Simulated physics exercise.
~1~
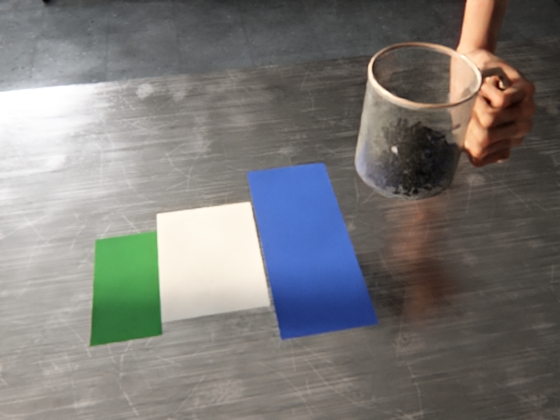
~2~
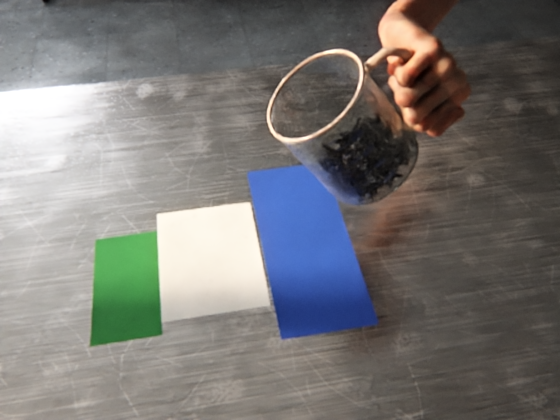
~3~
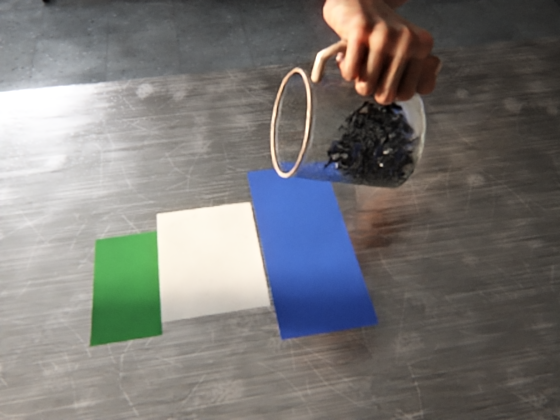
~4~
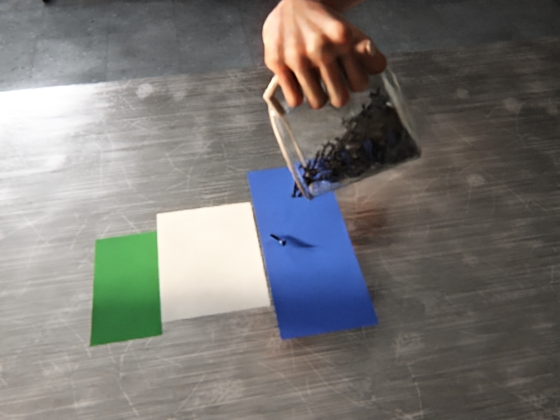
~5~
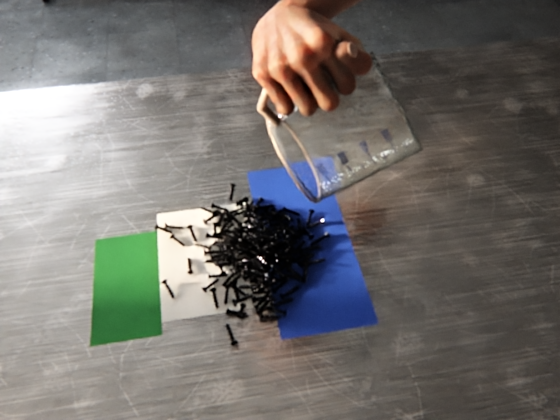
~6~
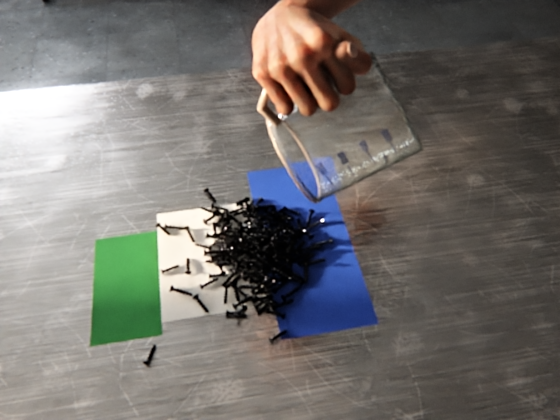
On a scratched, bare grey metal table seen from above at an angle, three paper mats lie side by side, green on the left, white in the middle and a larger blue one on the right. A hand at the upper right holds a clear jug of black screws by its handle. The hand moves the jug left over the blue mat and tips it onto its side. A few screws drop first, then the rest pour out in a heap. The jug ends empty and tilted mouth down, with the screws piled across the white and blue mats, several scattered around and one lying on the bare table below the green mat.
